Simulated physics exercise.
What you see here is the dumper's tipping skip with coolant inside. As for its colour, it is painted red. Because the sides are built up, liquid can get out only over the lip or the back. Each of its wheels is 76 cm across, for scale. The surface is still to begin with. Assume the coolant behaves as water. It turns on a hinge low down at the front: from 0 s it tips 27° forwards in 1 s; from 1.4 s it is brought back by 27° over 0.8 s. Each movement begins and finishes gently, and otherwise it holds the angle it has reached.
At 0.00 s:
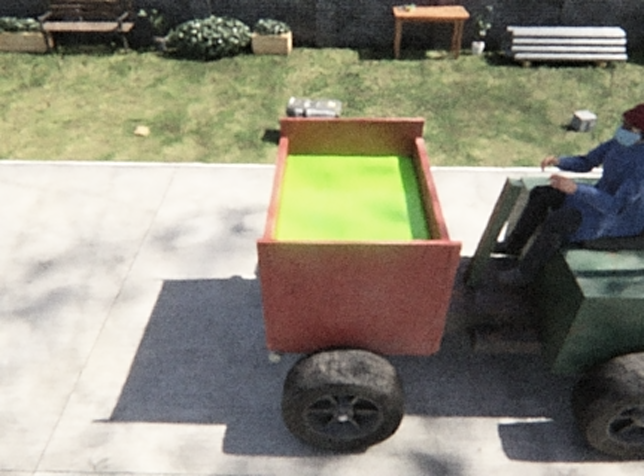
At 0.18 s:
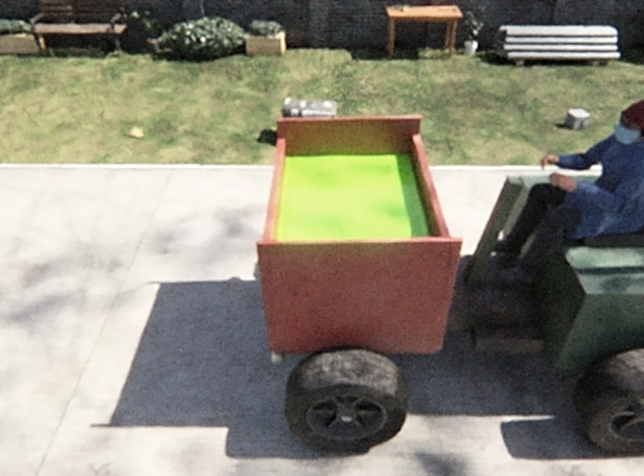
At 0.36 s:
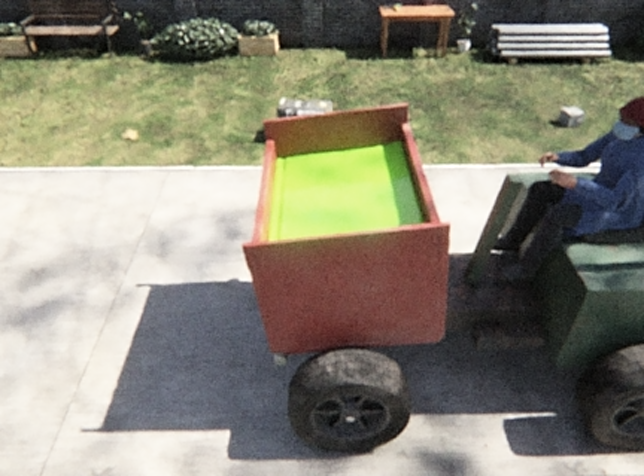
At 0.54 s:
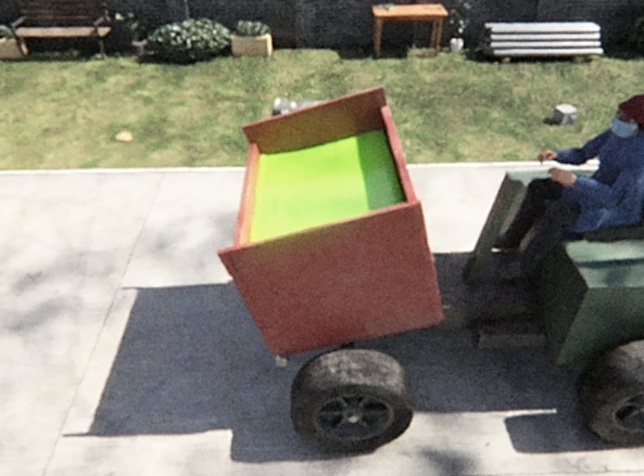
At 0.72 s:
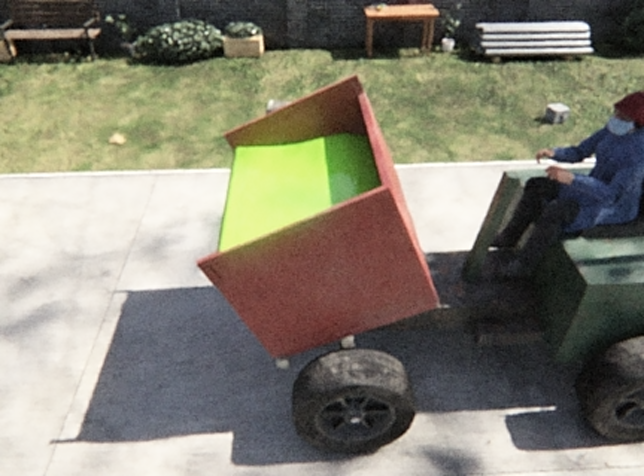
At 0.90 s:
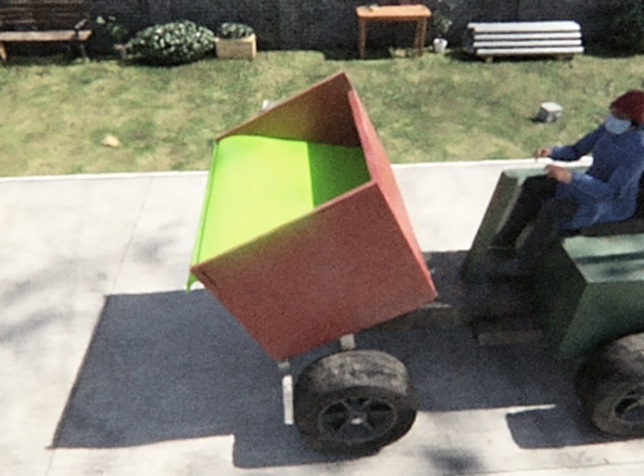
A red, open-topped skip holding bright green liquid stands on sunlit pale paving, seen from the side and slightly above, with grass, benches and a dark wall behind. At right, a masked person in blue and a dark red hat sits on a green vehicle. The skip tilts leftwards, the liquid shifts and begins coming over its left edge, while the view drifts slightly right.
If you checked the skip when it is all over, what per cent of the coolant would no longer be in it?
About 16 per cent would no longer be there.
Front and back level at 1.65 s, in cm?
Front level 62 cm, back level 28 cm.
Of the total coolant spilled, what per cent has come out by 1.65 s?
Around 100 percent of it.
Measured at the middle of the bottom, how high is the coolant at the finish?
Roughly 46 cm.
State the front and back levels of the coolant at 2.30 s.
I'd put it at about 32 cm in front and about 60 cm behind.
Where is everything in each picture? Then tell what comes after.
In the first picture, the surface is at (298, 158) near the front wall; the surface is at (401, 160) near the back wall; the lip is at (268, 261); the front is on the left; a wheel hub at (343, 423).
In the second picture, the surface is at (296, 159) near the front wall; the surface is at (398, 157) near the back wall.
In the third picture, the surface is at (287, 160) near the front wall; the surface is at (390, 146) near the back wall; the skip is tilted 6° forwards.
In the fourth picture, the surface is at (271, 157) near the front wall; the surface is at (373, 133) near the back wall; the skip is tilted 16° forwards.
In the fifth picture, the surface is at (251, 149) near the front wall; the surface is at (361, 137) near the back wall; the skip is tilted 24° forwards.
In the sixth picture, the surface is at (234, 140) near the front wall; the surface is at (360, 148) near the back wall; the skip is tilted 27° forwards; the lip is at (214, 281); coolant is coming out, 2 per cent so far; a wheel hub at (358, 426).
By 1.65 s the skip is at 23° forwards, the surface stands 28 cm at the back and 62 cm at the front; 16 per cent is out, over the front.
By 2.30 s the surface stands 60 cm at the back and 33 cm at the front; 16 per cent is out, over the front.
By 3.00 s the surface stands 33 cm at the back and 65 cm at the front; 16 per cent is out, over the front.
By 5.09 s 16 per cent is out, over the front, 117 of 718 litres.
